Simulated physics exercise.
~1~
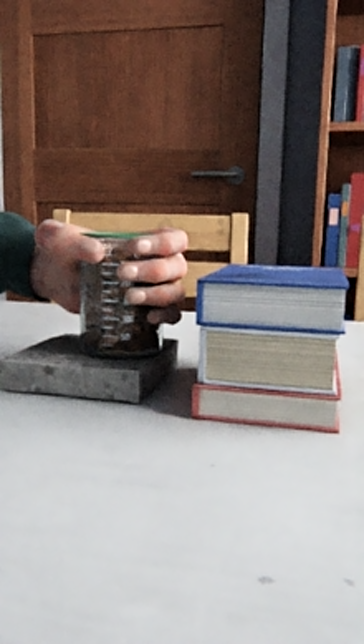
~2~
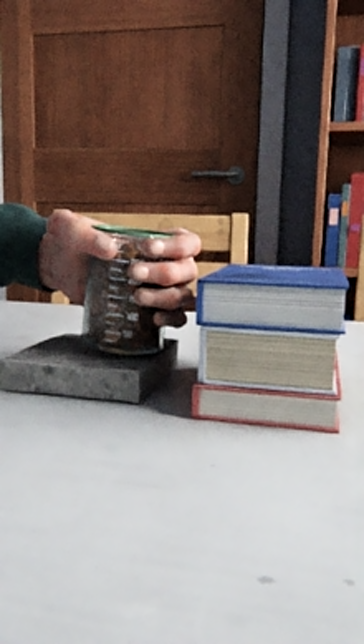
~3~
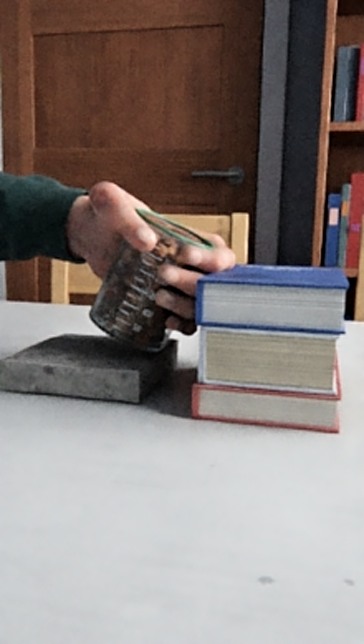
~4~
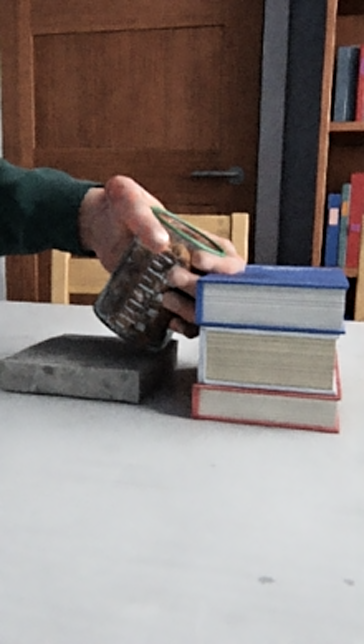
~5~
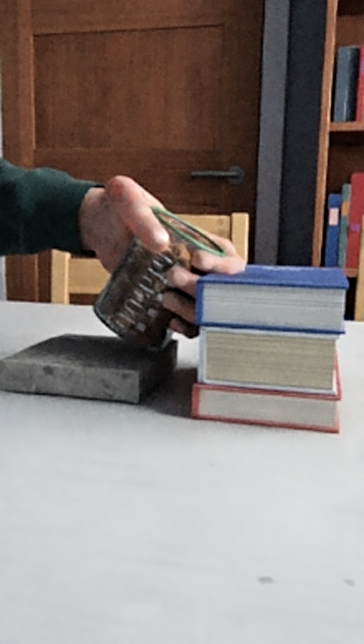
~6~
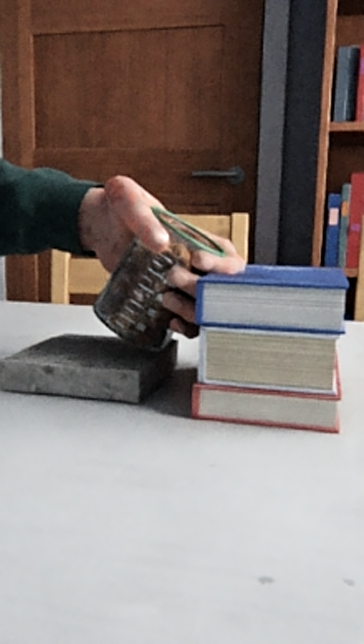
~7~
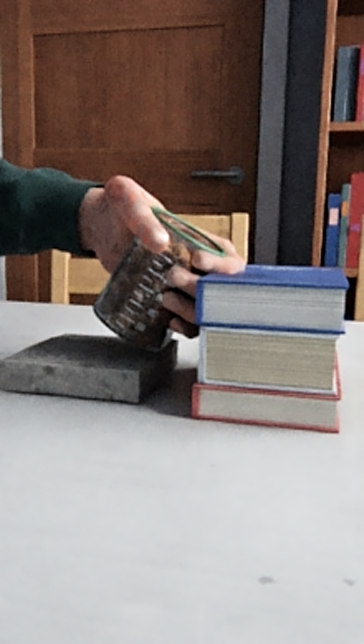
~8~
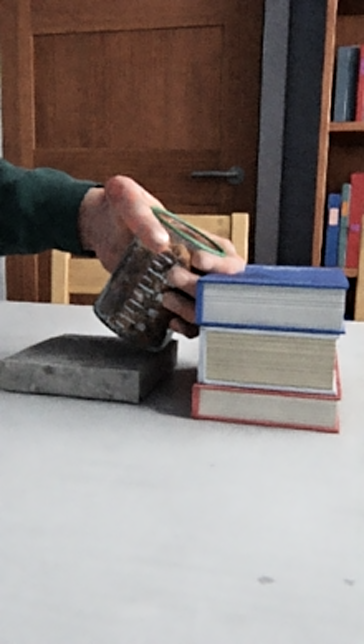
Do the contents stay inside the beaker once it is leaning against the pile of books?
Yes, the contents stay inside the beaker as it leans against the books, and nothing spills onto the table.
A hand tips a clear beaker right until it leans against the books, nothing spilling.
